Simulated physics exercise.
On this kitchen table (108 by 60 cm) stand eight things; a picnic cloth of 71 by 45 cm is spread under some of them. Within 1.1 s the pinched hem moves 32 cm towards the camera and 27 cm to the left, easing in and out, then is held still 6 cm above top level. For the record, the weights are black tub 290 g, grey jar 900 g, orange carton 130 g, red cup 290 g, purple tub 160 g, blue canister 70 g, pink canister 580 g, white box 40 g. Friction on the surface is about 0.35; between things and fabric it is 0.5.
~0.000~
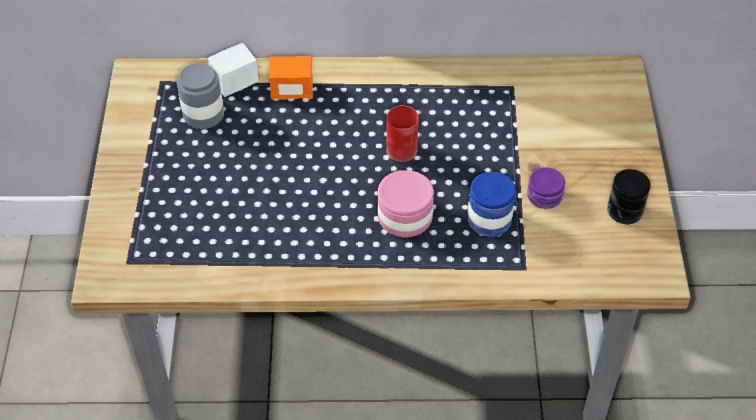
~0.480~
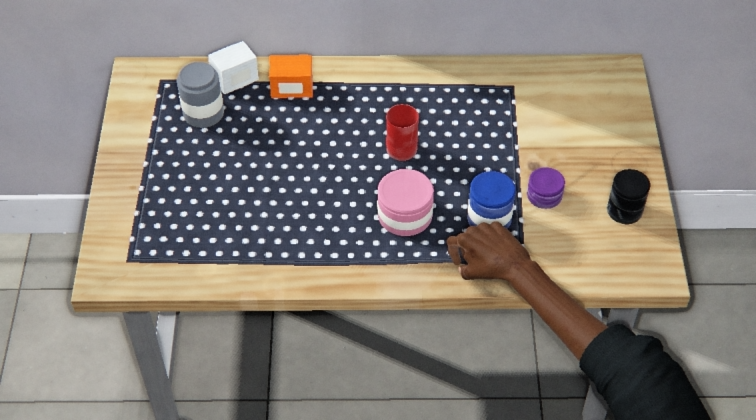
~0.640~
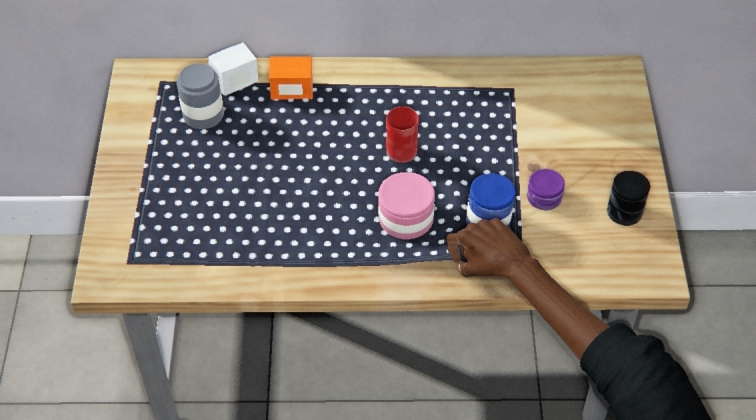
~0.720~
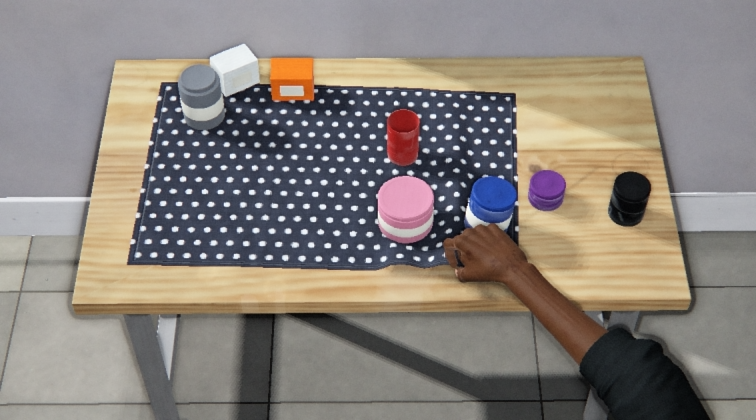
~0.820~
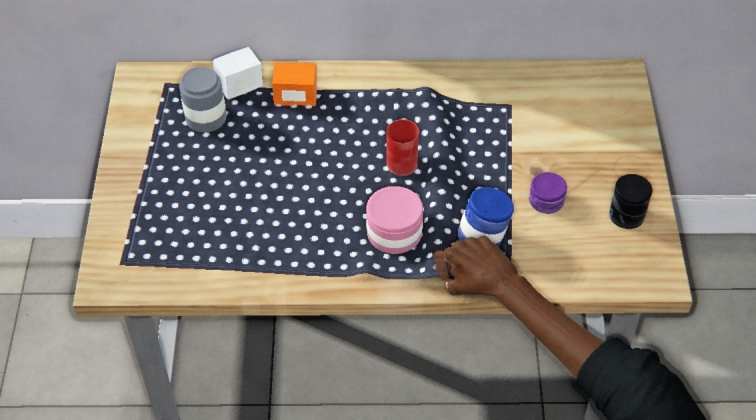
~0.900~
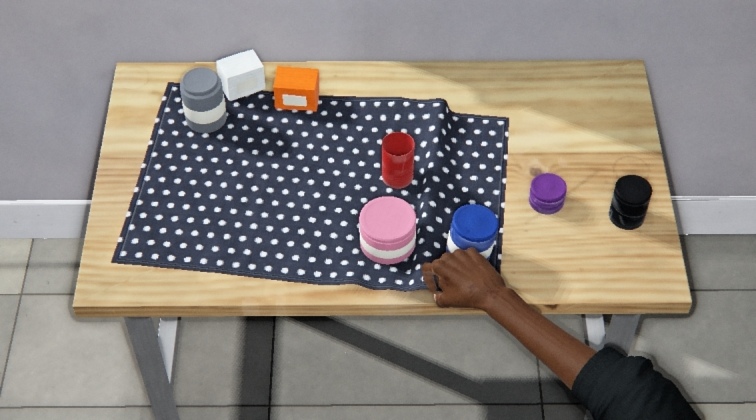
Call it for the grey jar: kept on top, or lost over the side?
Kept on top.
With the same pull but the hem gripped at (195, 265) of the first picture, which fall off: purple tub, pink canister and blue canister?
Outcome: Purple tub keeps its place; pink canister leaves the top; blue canister leaves the top.
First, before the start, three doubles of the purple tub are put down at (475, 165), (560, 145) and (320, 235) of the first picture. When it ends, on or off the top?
Log, listed order - lost / kept / lost.
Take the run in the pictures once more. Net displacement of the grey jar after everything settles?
Roughly grey jar 25 cm.
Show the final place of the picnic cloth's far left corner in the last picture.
(275, 172), roughly.
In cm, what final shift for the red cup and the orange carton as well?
About: Red cup off the top, orange carton 40 cm.
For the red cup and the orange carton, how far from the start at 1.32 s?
For the red cup, 30 centimetres, and for the orange carton, 15 centimetres.
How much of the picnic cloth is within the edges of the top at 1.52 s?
I'd say close to 60 per cent of it.
By 1.1 s, 90 % of the picnic cloth is still over the top; grey jar 2 cm off its start, blue canister 19 cm off its start, pink canister 16 cm off its start.
By 1.3 s, 80 % of the picnic cloth is still over the top; grey jar 6 cm off its start, blue canister 33 cm off its start, red cup 28 cm off its start.
By 1.5 s, 60 % of the picnic cloth is still over the top; grey jar 13 cm off its start at (229, 124), blue canister over the edge, red cup 38 cm off its start at (337, 281).
By 1.7 s, 45 % of the picnic cloth is still over the top; grey jar 20 cm off its start, blue canister over the edge, red cup on its side, 47 cm off its start.
By 3.3 s, 35 % of the picnic cloth is still over the top; grey jar 26 cm off its start at (241, 179), red cup over the edge, blue canister over the edge, orange carton 42 cm off its start at (323, 242).
